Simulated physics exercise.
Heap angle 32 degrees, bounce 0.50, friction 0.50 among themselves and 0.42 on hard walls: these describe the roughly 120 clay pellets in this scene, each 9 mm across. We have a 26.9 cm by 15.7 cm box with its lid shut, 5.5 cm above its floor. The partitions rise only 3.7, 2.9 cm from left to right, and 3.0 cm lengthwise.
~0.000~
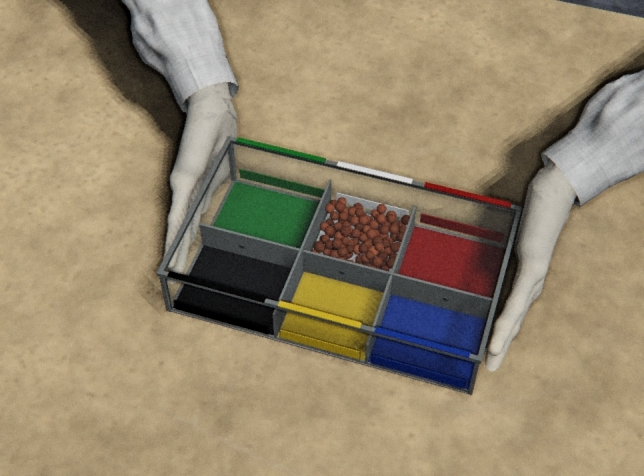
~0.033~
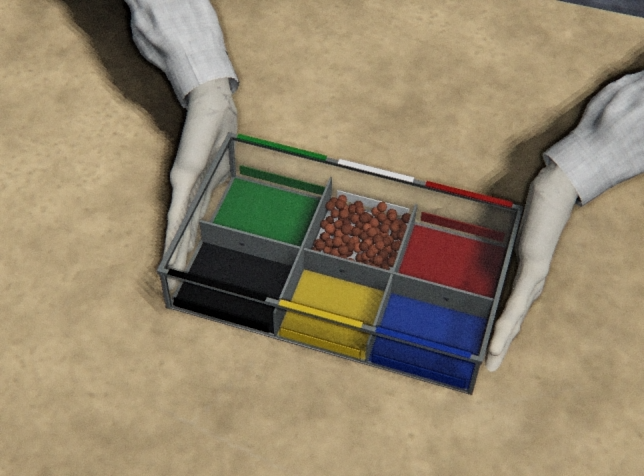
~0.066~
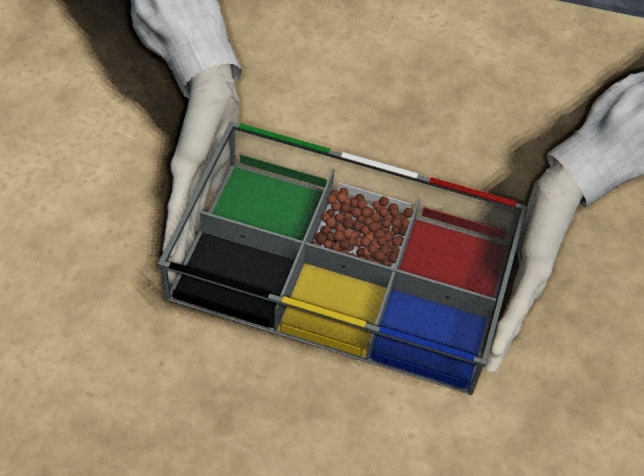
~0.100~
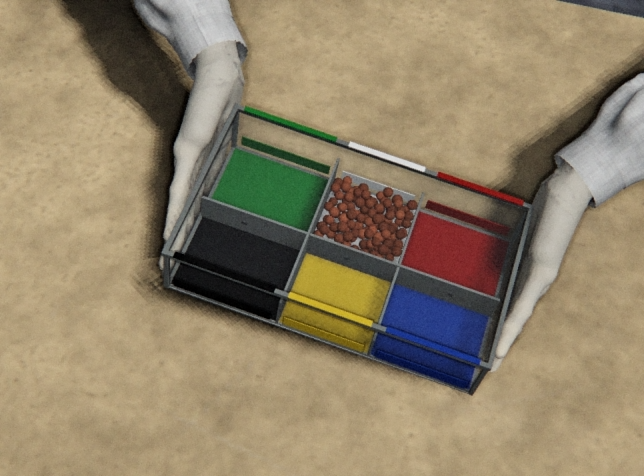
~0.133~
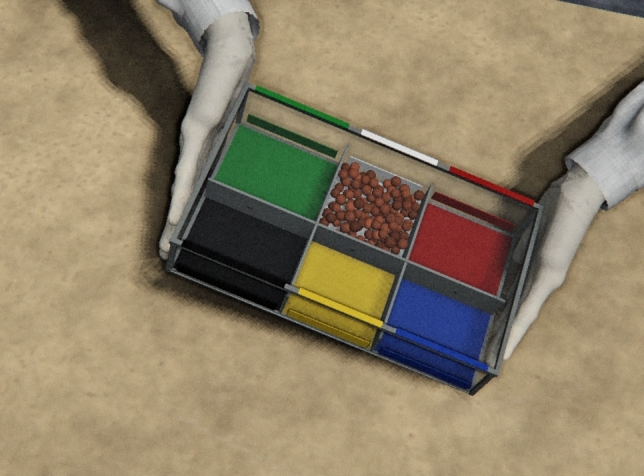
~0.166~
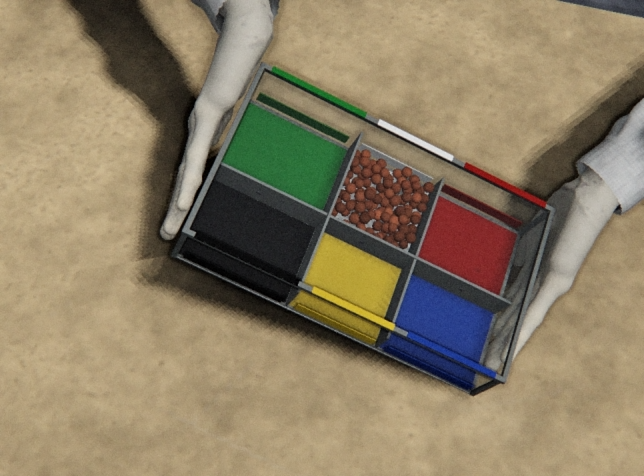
A clear six-compartment box with coloured floors, held between two hands, starts nearly level and then tilts increasingly down toward its right front corner, while the reddish-brown pellets stay in the white back middle compartment.
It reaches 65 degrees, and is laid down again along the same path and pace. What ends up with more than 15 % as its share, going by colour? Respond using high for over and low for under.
Red high, blue high, green low, yellow low, white high, black low.
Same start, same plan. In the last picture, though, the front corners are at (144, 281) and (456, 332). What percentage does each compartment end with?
By the end red holds 0%, blue holds 0%, green holds 0%, yellow holds 15%, white holds 65% and black holds 20%.
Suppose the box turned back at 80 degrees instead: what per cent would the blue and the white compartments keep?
Then blue would get 45 per cent and white 25 per cent.
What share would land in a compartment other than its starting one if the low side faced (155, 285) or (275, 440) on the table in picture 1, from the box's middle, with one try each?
The share comes to roughly 35 in a hundred, then roughly 30 in a hundred.
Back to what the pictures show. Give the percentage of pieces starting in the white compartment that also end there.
Share retained: Approx. 50 %.
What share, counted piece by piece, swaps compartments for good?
About 50 %.
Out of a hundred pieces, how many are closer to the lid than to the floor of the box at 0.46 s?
Close to 50 in a hundred.
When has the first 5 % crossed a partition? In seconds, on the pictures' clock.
That happens at about 0.40 s on the clock.
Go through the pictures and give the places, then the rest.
The first picture shows box tilt 0 degrees, front corners at (163, 272) and (477, 357); white 100 %.
The second picture shows box tilt 1 degrees, front corners at (164, 270) and (478, 358).
The third picture shows box tilt 4 degrees, front corners at (165, 263) and (482, 360), lowest corner right front.
The fourth picture shows box tilt 9 degrees, front corners at (168, 252) and (487, 364), lowest corner right front.
The fifth picture shows box tilt 17 degrees, front corners at (176, 240) and (494, 370), lowest corner right front.
The sixth picture shows box tilt 24 degrees, front corners at (188, 230) and (501, 377), lowest corner right front; white 100 %. The box's pace is about 225 degrees a second.
After 0.46 s, tilt 62 degrees; red 15 %, blue 5 %, white 80 %.
After 0.65 s, tilt 24 degrees; red 25 %, blue 30 %, white 50 %.
Then, at 0.96 s, tilt 0 degrees; red 25 %, blue 30 %, white 50 %.
At rest (1.3 s), red 25 %, blue 30 %, green 0 %, yellow 0 %, white 50 %, black 0 %.
